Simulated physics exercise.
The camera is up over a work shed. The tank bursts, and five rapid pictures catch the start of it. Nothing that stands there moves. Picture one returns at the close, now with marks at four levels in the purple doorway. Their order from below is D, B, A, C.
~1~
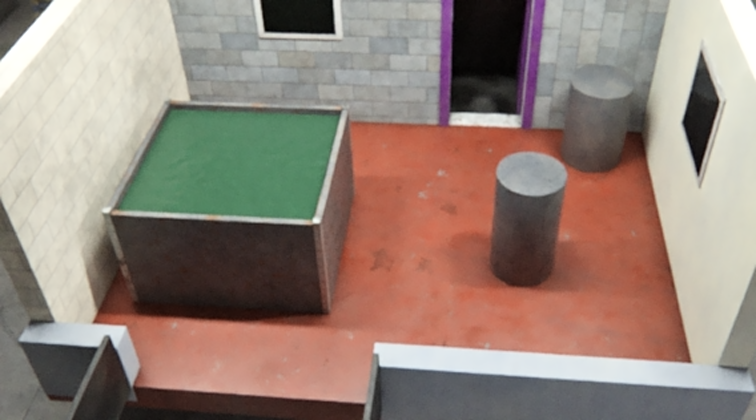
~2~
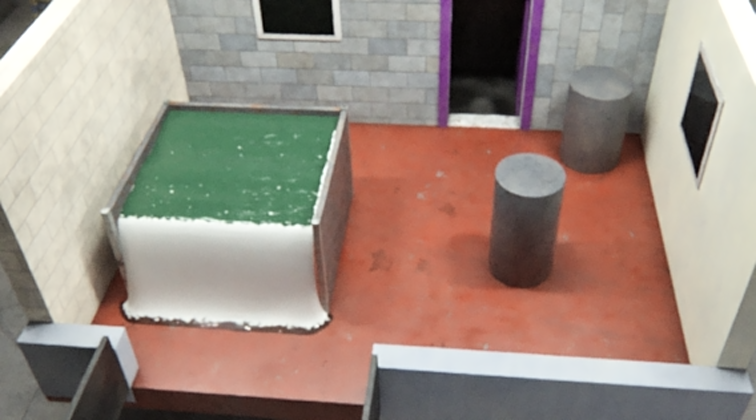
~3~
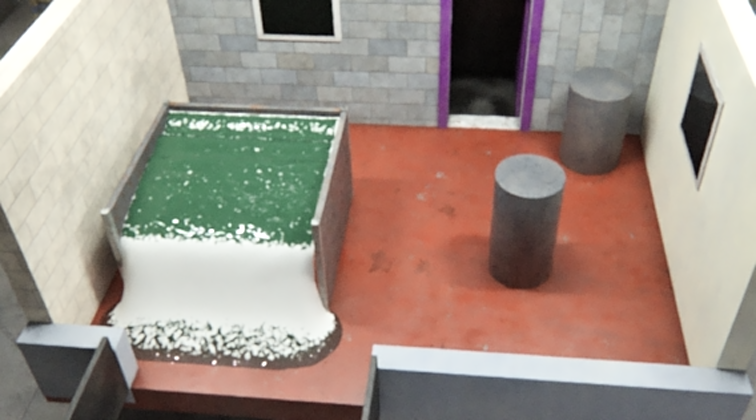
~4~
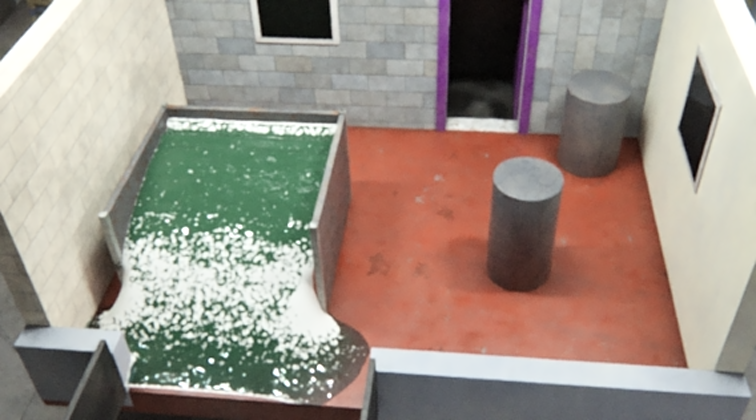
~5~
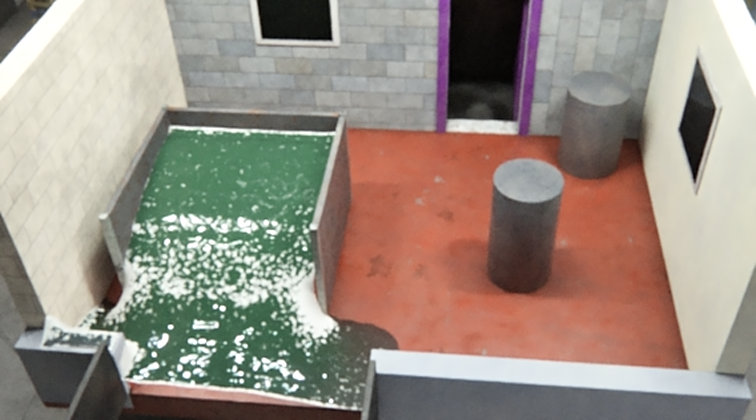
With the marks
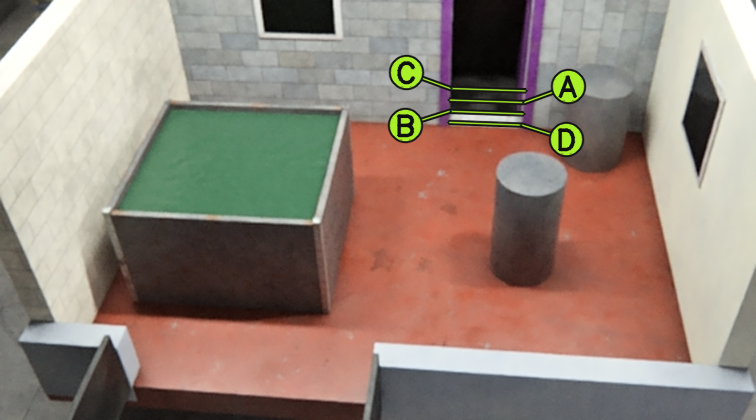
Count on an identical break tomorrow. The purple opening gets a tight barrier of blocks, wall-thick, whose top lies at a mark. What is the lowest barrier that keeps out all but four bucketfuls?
The answer is line D.
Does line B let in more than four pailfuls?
No, not at all.
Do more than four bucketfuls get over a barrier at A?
No, not at all.
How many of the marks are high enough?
All four.
On the marked copy, A at (486, 101); B at (486, 112); C at (487, 89); D at (485, 123); from the bottom up D, B, A, C.
Choosing A, nothing gets over.
Choosing B, nothing gets over.
Choosing C, nothing gets over.
Choosing D, nothing gets over.
